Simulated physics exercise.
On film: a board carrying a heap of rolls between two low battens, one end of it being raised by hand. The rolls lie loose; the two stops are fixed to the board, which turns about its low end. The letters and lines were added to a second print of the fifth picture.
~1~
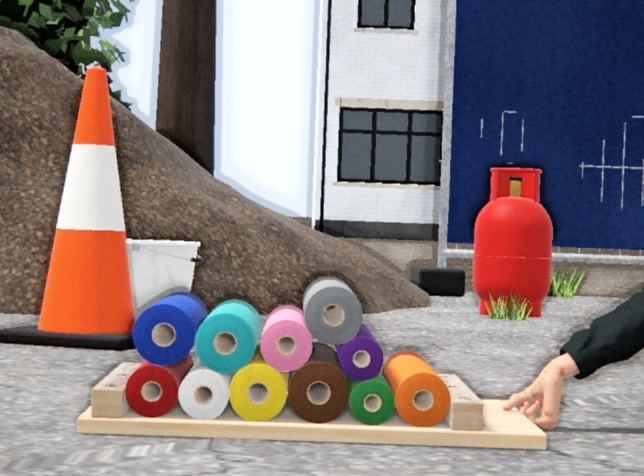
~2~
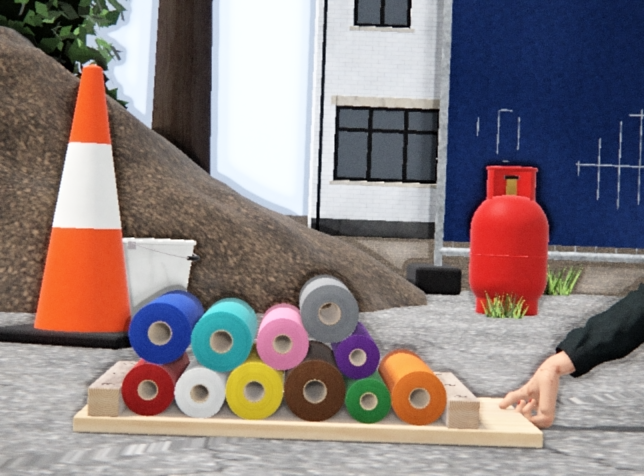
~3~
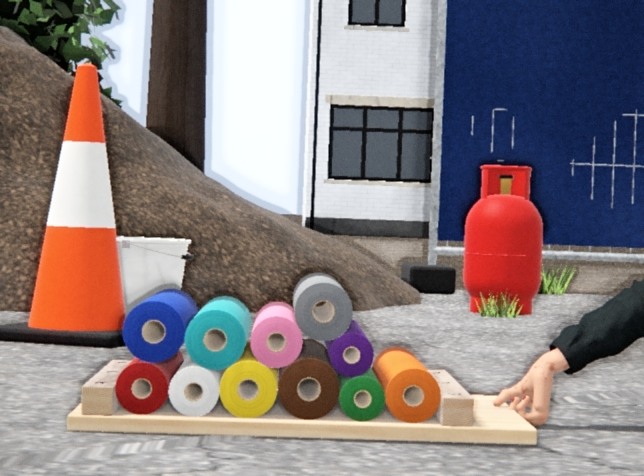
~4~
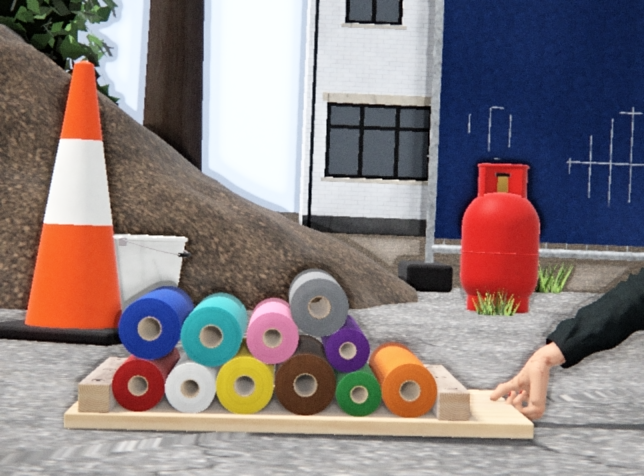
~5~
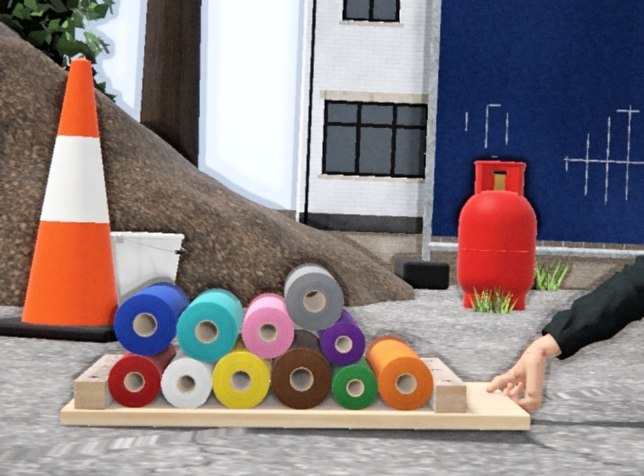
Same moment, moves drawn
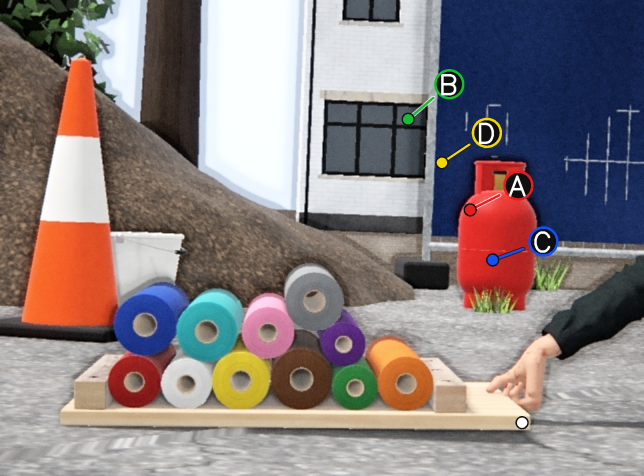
A hand in a dark sleeve holds the right end of a pale wooden board on grey ground in a building yard, seen from low in front. Loose rolls in many colours are heaped between two battens, with an orange-and-white cone at left and a red gas cylinder behind at right. The hand lifts that end very slightly, the rolls keeping their places, while the camera drifts a little right and down.
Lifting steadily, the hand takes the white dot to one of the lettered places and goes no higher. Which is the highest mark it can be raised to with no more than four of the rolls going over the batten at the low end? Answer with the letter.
Raise it to B.
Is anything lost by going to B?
Yes.
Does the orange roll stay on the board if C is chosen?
The orange roll: Yes.
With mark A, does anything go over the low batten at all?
At A: Yes.
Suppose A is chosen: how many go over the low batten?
It comes to four.
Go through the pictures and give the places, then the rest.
In the first picture, green roll (372, 403); orange roll (423, 400); turquoise roll (225, 343).
In the second picture, turquoise roll (222, 341); pink roll (283, 344).
In the third picture, board (302, 398); green roll (362, 399); orange roll (413, 396); red roll (142, 388).
In the fourth picture, board (298, 395); red roll (138, 386); white roll (191, 388).
In the fifth picture, board (295, 389); red roll (135, 381); white roll (187, 384).
On the copy, A at (470, 210); B at (408, 119); C at (493, 260); D at (442, 163); the white dot at (522, 423).
On B. First, board at 22°.
Then, board at 42°.
Finally, board at 43°, four over the low batten (turquoise, pink, blue, grey).
By contrast, A four over the low batten (turquoise, pink, blue, grey); C two over the low batten (turquoise, blue); D four over the low batten (turquoise, pink, blue, grey).
